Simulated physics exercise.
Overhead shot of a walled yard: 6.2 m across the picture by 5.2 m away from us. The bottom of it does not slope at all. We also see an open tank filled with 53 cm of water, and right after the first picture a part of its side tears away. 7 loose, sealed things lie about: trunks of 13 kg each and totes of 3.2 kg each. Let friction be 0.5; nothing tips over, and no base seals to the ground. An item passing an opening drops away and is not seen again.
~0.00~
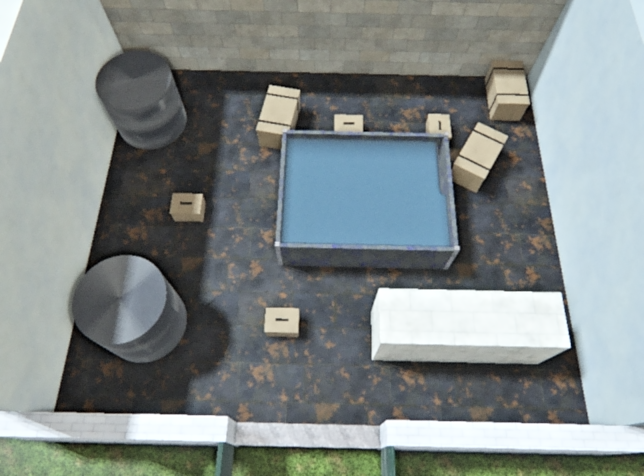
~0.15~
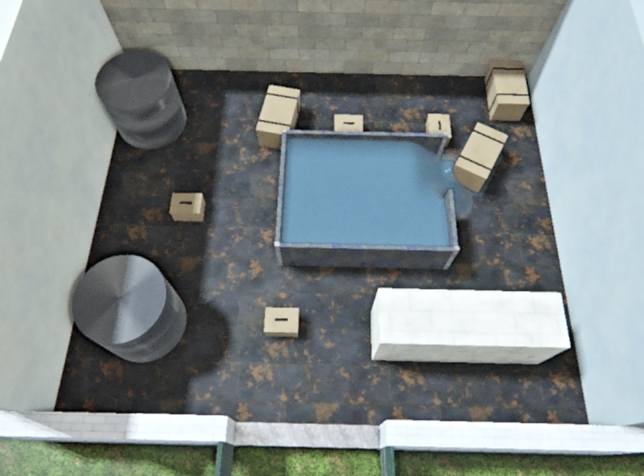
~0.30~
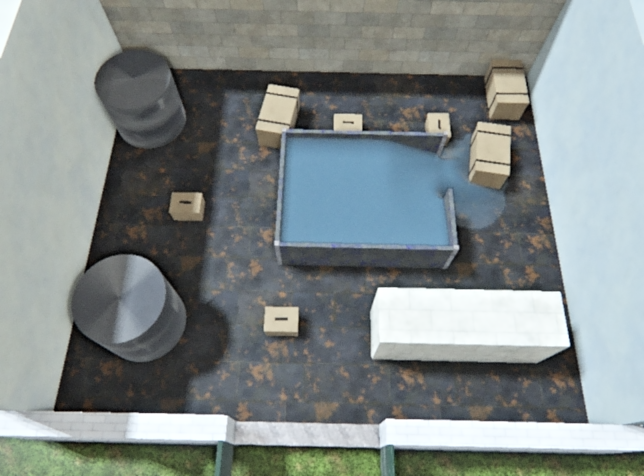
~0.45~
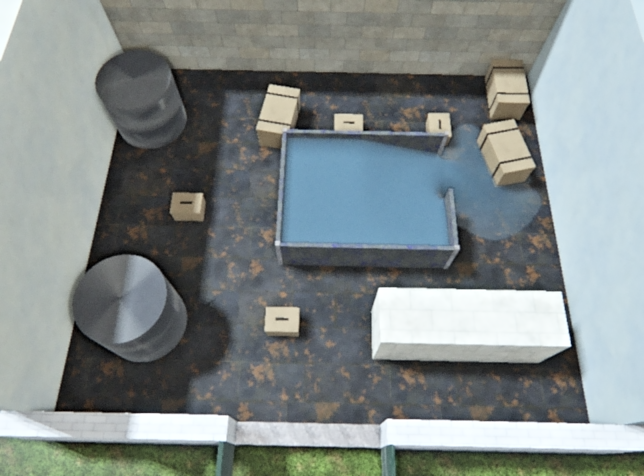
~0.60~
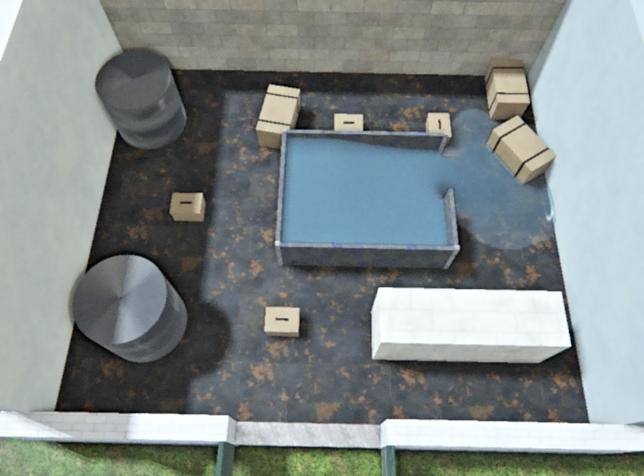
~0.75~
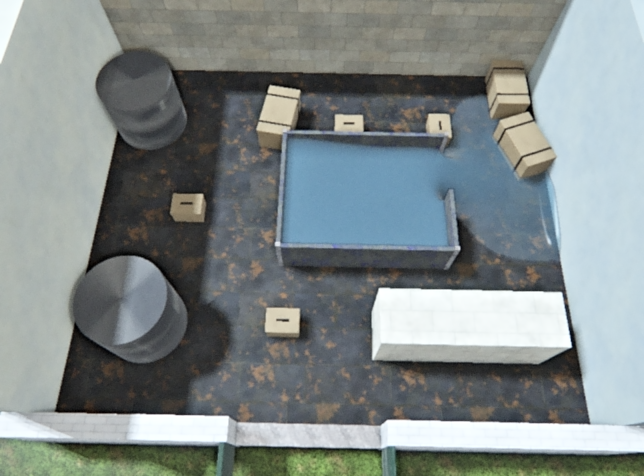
In a walled yard, part of the right side of an open water tank tore away, and water spread across the floor toward the right wall, pushing one nearby trunk a short way right.
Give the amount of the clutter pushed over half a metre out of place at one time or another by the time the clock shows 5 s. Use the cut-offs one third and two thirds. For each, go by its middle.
Two thirds or more.
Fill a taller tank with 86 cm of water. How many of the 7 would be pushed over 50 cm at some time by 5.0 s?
Then 6 of them.
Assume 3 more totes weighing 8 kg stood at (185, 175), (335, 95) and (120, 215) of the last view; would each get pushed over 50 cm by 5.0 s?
Check, in order - not exceeded, exceeded, not exceeded.
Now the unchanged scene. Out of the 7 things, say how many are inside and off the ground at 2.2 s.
Count: 2.
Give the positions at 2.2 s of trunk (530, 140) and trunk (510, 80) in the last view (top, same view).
They end up about (529, 111) and (478, 77) in the last view.
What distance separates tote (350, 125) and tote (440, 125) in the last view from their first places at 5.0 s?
In turn: 150 cm, 80 cm.
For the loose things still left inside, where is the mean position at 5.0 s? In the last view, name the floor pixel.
Somewhere near (276, 170).
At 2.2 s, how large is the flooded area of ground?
About 9.5 m2 is covered.
After 1.1 s 1 of 7 are over 50 cm from their spots; 1 afloat.
After 2.2 s 2 of 7 are over 50 cm from their spots; 2 afloat.
After 3.5 s 3 of 7 are over 50 cm from their spots; 2 afloat.
After 5.0 s 5 of 7 are over 50 cm from their spots, and 5 have been at some point; 3 afloat.
